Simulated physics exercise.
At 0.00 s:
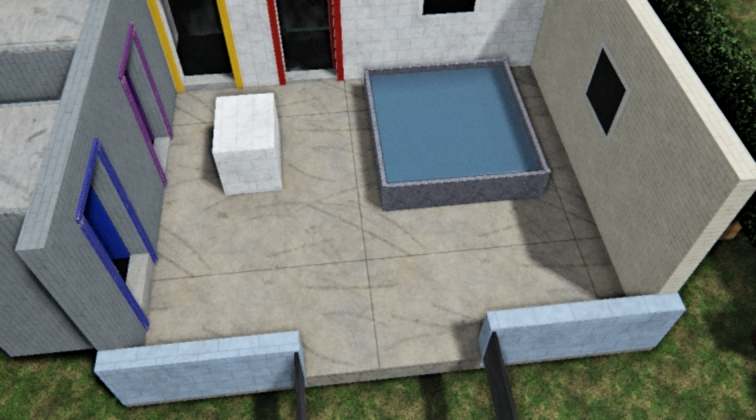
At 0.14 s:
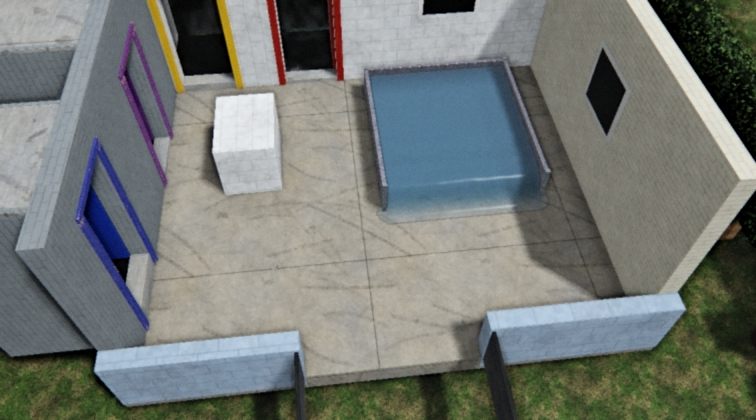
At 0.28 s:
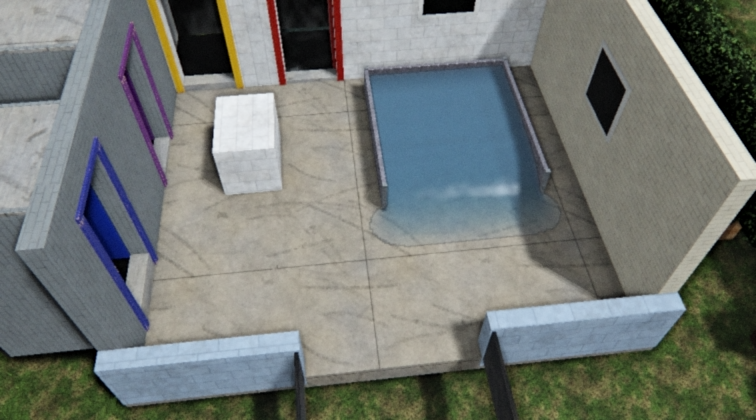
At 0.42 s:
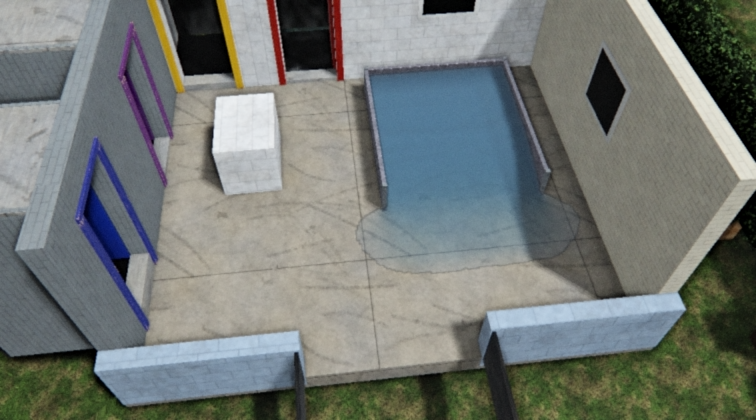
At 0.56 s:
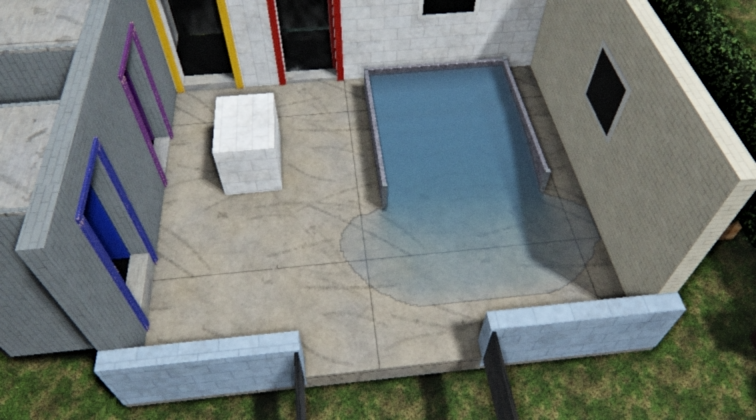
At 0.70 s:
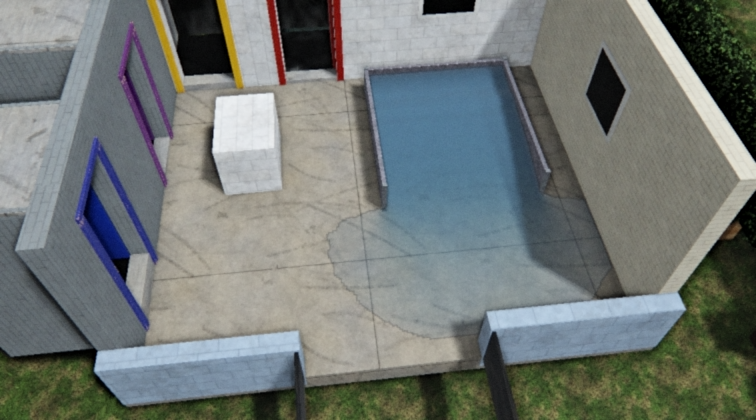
A blue water tank stands at the back right of a walled, paved yard seen from above, with grass along the near edge. A white block sits left of it, near yellow, red, purple and blue door surrounds, while pale low walls flank the front opening. The tank's near side vanishes and water pours out, spreading forward across the paving in a widening, rounded sheet, while the camera stays still.
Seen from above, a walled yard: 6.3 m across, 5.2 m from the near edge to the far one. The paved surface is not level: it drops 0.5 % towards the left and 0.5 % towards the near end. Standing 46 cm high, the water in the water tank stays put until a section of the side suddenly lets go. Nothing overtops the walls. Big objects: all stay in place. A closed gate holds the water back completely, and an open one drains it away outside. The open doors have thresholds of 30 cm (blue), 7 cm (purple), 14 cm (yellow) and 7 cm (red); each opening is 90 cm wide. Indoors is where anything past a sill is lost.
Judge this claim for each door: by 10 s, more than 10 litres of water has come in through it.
At the blue door the amount will stay short of the limit; at the purple door the amount will stay short of the limit; at the yellow door the amount will stay short of the limit; at the red door the amount will stay short of the limit.
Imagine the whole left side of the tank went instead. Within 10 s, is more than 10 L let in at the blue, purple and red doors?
In that case, blue door: Less than that, purple door: More than that, red door: More than that.
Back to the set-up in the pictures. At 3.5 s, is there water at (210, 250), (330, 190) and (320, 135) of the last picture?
First spot bone dry, second bone dry, third bone dry.
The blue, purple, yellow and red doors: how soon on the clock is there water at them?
Blue = 3.8 s, purple = 6.5 s, yellow = 7.5 s, red = 6.5 s.
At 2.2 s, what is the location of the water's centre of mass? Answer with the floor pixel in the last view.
Close to (469, 202) in the last picture.
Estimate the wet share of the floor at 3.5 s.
Wet share: About 40 %.
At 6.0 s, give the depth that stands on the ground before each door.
Depth readings (cm): Blue = 11; purple = 0; yellow = 0; red = 0.
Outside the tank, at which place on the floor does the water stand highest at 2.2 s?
Look around (571, 329).
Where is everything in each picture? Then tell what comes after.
The first picture shows the water tank at (450, 120) is whole and still, 46 cm deep.
In the second picture, water pours out at (463, 195) and has run 1.2 m, to (543, 201); typically 3 cm deep outside, 46 cm at the water tank's back.
In the third picture, water pours out at (463, 196) and has run 1.4 m, to (554, 209); typically 8 cm deep outside, 46 cm at the water tank's back.
In the fourth picture, the front is at (568, 235), 1.6 m from the gap at (463, 196); 2.7 m2 of floor is under water; 46 cm left at the back of the water tank.
In the fifth picture, the front is at (381, 283), 1.9 m from the gap at (463, 196); 4.3 m2 of floor is under water; 46 cm left at the back of the water tank.
In the sixth picture, the front is at a hidden place, 2.2 m from the gap at (463, 196); 5.9 m2 of floor is under water; 46 cm left at the back of the water tank.
After 1.4 s water covers 35 % of the floor and is deepest (32 cm) near (512, 322); blue door not reached, purple door not reached, yellow door not reached, red door not reached.
After 2.2 s water covers 35 % of the floor and is deepest (35 cm) near (571, 329); blue door not reached, purple door not reached, yellow door not reached, red door not reached.
After 3.5 s water covers 40 % of the floor and is deepest (26 cm) near (625, 323); blue door not reached, purple door not reached, yellow door not reached, red door not reached.
After 6.0 s water covers 65 % of the floor and is deepest (17 cm) near (529, 84); blue door 11 cm at the sill, 0 L in, purple door not reached, yellow door not reached, red door not reached.
After 10.0 s water covers 85 % of the floor and is deepest (13 cm) near (194, 141); blue door 7 cm at the sill, 0 L in, purple door 7 cm at the sill, 0 L in, yellow door 9 cm at the sill, 0 L in, red door 3 cm at the sill, 0 L in.
